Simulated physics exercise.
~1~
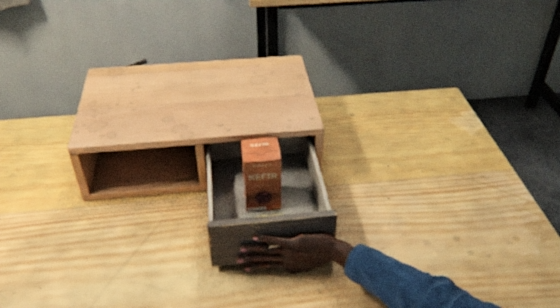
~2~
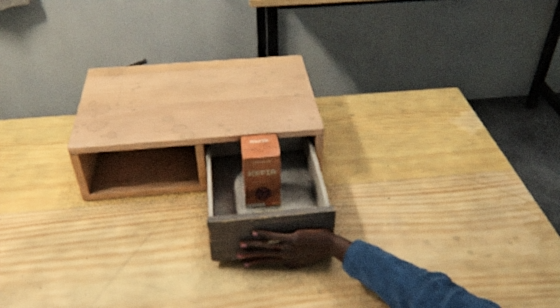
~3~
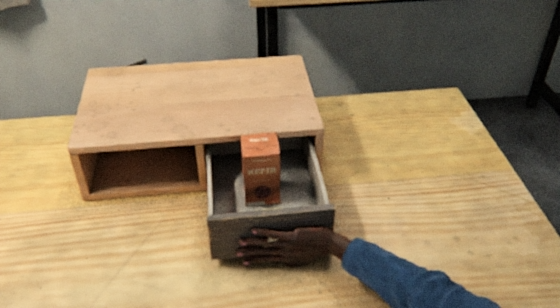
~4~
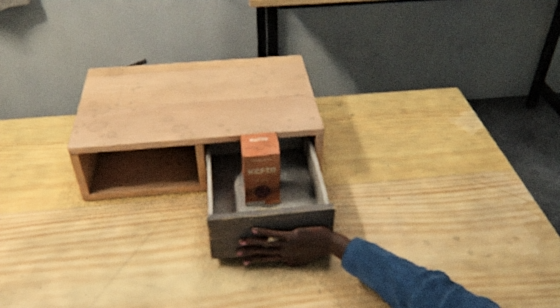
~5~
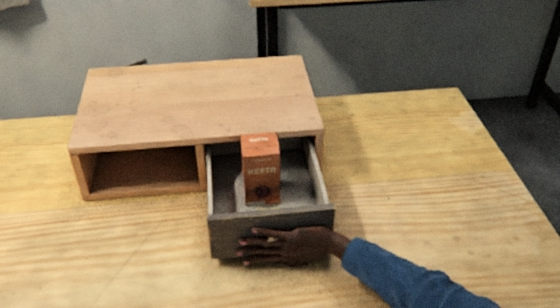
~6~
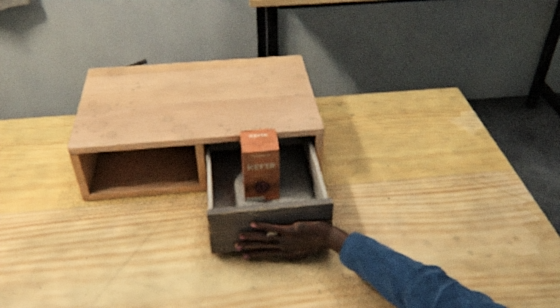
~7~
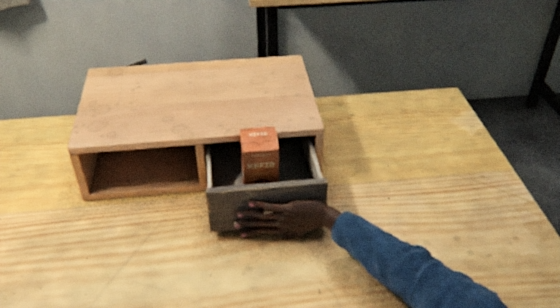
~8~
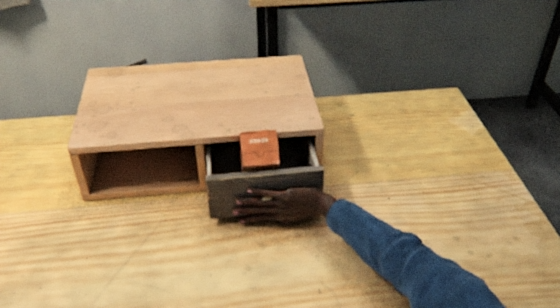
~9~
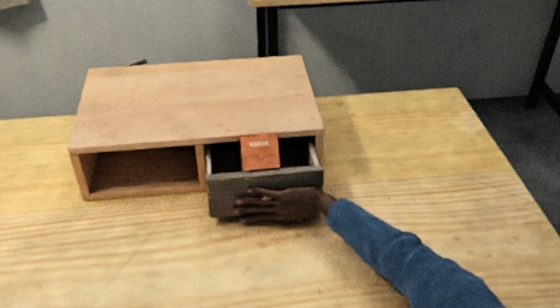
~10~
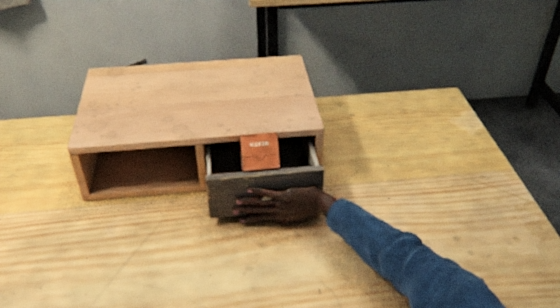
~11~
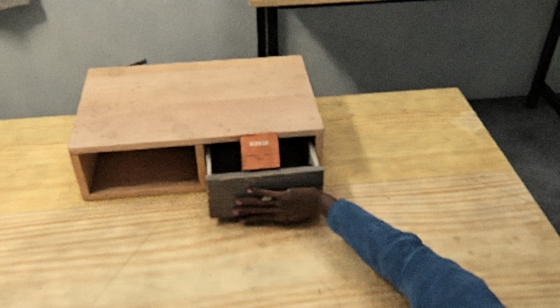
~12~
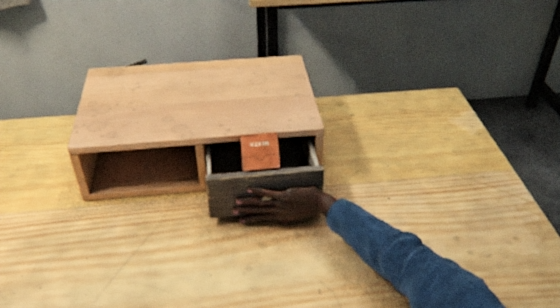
Drawer holding an upright orange carton sliding partway into a wooden chest under a hand's push, then stopping with the carton leaning.
